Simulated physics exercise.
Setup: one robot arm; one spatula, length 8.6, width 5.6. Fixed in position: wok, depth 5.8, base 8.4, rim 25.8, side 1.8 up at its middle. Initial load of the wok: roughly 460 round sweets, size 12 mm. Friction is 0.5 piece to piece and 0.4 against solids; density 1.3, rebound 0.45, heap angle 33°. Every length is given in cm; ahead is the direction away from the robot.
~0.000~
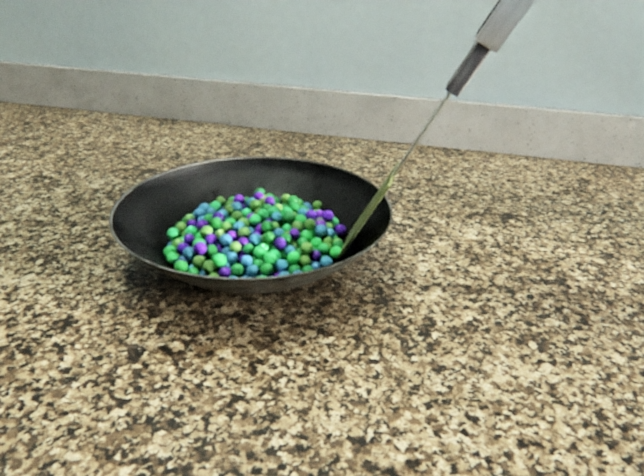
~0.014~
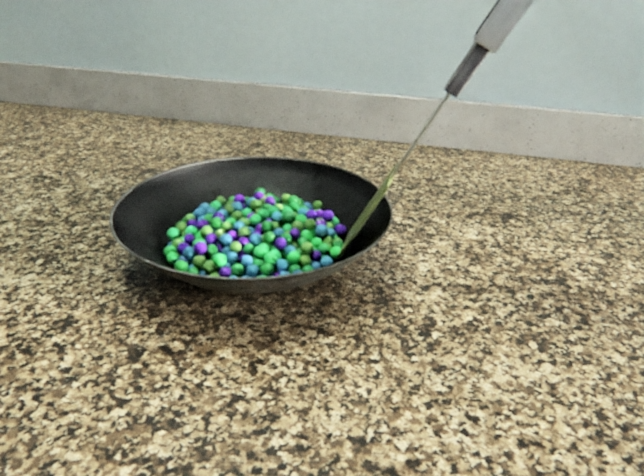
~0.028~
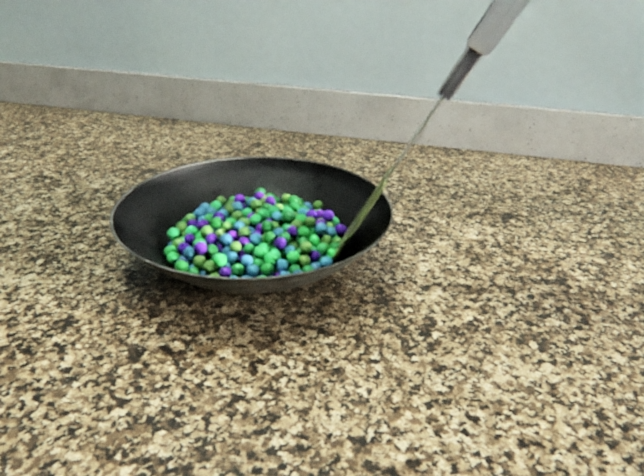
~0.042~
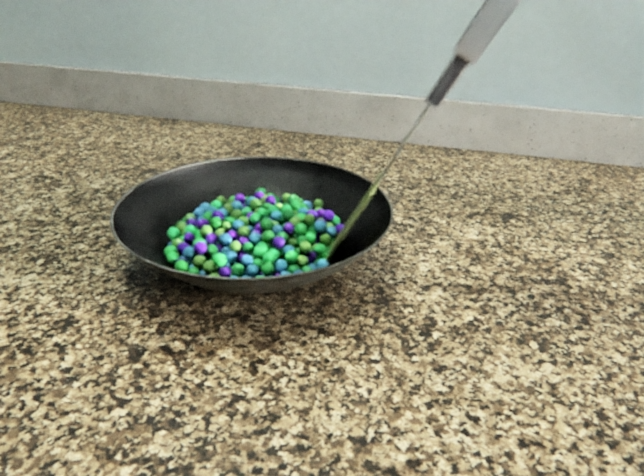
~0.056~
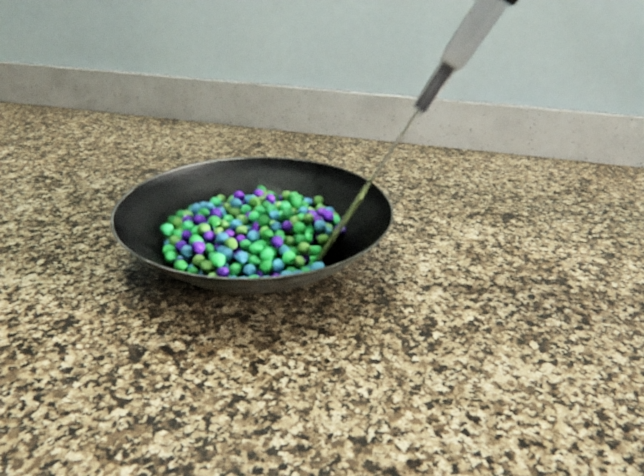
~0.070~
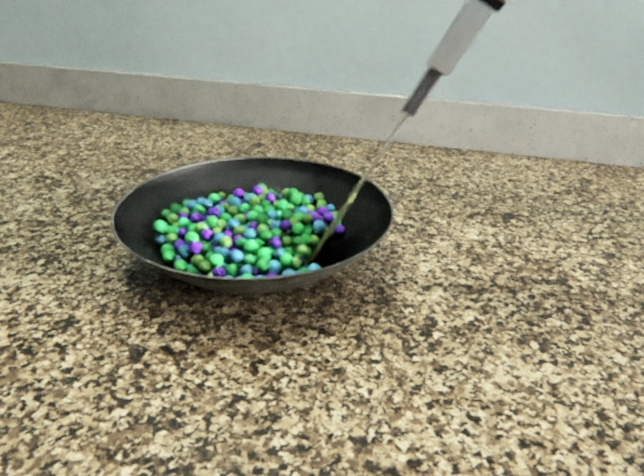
The video shows a dark wok of green, blue and purple round sweets on a speckled countertop as a spatula at its right side moves left into the pile, pushing the sweets slightly leftward.
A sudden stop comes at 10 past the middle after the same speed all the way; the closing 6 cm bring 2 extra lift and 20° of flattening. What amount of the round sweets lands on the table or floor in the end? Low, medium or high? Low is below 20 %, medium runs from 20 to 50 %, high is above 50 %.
The share is medium, from 20 to 50 %.
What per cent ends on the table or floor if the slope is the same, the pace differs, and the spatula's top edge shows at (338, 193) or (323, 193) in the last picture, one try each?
Near 35 per cent in the first try and near 45 per cent in the second.
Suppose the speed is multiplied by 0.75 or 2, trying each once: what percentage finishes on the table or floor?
Roughly 20 per cent on the first try and 45 per cent on the second.
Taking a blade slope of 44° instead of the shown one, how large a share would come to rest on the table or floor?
25 %.
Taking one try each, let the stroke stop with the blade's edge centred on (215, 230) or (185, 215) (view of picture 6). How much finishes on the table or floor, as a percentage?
Some 0 and 20 per cent.
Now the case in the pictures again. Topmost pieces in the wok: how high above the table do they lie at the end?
Some 5.5 cm.
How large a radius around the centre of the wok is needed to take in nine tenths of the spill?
The distance is roughly 35 cm.
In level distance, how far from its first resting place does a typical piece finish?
5 cm.
After 0.16 s, sloping 62°, highest piece 6 above the table; 465 in the wok.
After 0.24 s, sloping 56°, highest piece 9 above the table; 461 in the wok, 4 on the blade or in flight.
After 0.48 s, sloping 42°, highest piece 6 above the table; 316 in the wok, 140 on the table or floor, 9 on the blade or in flight.
After 1.53 s, sloping 42°, highest piece 5 above the table; 316 in the wok, 149 on the table or floor.
At rest, 316 in the wok, 149 on the table or floor. That is 32 % on the table or floor.
